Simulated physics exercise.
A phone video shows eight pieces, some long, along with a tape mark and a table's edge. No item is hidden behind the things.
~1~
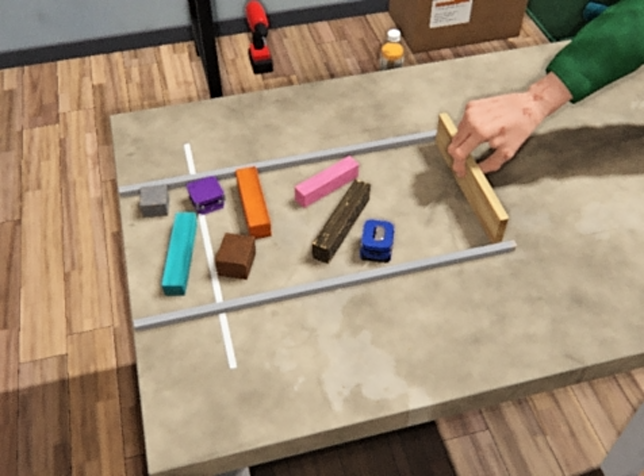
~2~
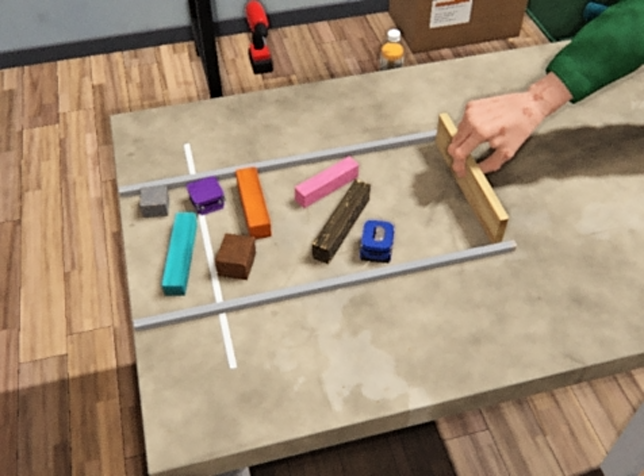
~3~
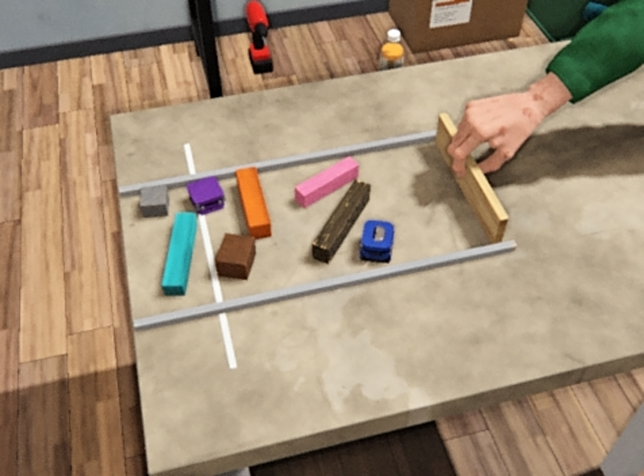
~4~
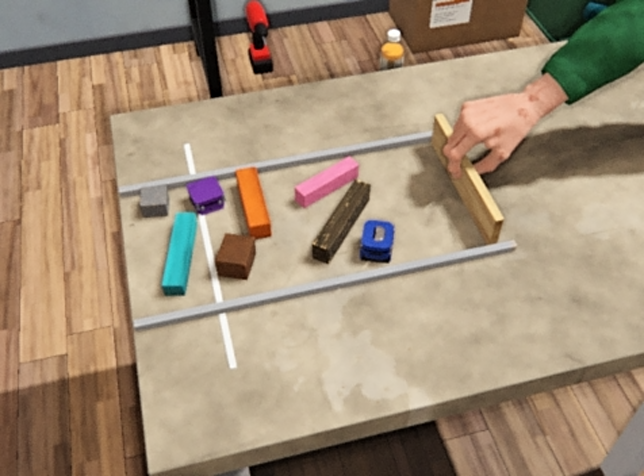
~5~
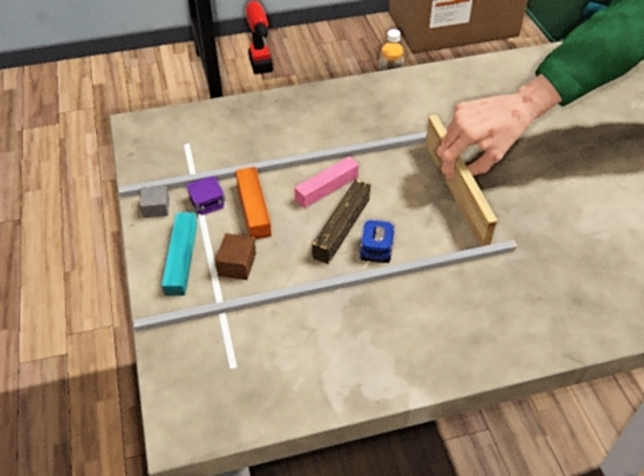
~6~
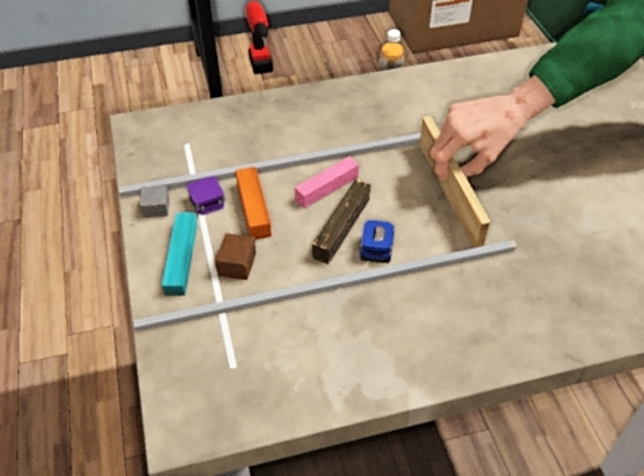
A wooden board held by a hand slides slightly left toward several still, colourful pieces.
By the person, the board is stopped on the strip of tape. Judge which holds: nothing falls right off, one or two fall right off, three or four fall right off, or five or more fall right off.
I predict the tally of drops will be under three but above nought.
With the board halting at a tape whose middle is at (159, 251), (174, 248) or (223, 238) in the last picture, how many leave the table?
In that order 5, 4 and 0.
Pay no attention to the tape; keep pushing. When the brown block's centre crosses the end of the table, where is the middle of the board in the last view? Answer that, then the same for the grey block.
For the brown block, about (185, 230); for the grey block, about (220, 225).
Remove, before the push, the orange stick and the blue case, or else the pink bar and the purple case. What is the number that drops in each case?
Well, the first time you'd get 0, and the next time 0.
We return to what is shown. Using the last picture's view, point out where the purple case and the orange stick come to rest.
You'll find the first one at (137, 201) and the second at (160, 214).
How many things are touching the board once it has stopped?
That makes 3.
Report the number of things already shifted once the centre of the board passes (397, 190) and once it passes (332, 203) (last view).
First 0, after that 4.
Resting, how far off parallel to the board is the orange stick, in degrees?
I'd put it at about 25°.
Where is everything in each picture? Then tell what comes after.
The first frame shows grey block (155, 201); turquoise stick (180, 253); purple case (206, 196); board (469, 176); tape (207, 241).
The second frame shows turquoise stick (180, 253); brown block (236, 257).
The third frame shows purple case (206, 197); board (469, 176).
The fourth frame shows grey block (155, 202); blue case (377, 242).
The fifth frame shows turquoise stick (180, 253); black bar (342, 221).
The sixth frame shows grey block (155, 202); turquoise stick (180, 253); purple case (206, 197); board (452, 180); tape (207, 241).
Soon after, none off yet; grey block at rest near (155, 202); turquoise stick at rest near (180, 253); purple case at rest near (206, 197).
In the end, the number that fall off is one or two; gone, turquoise stick and grey block.
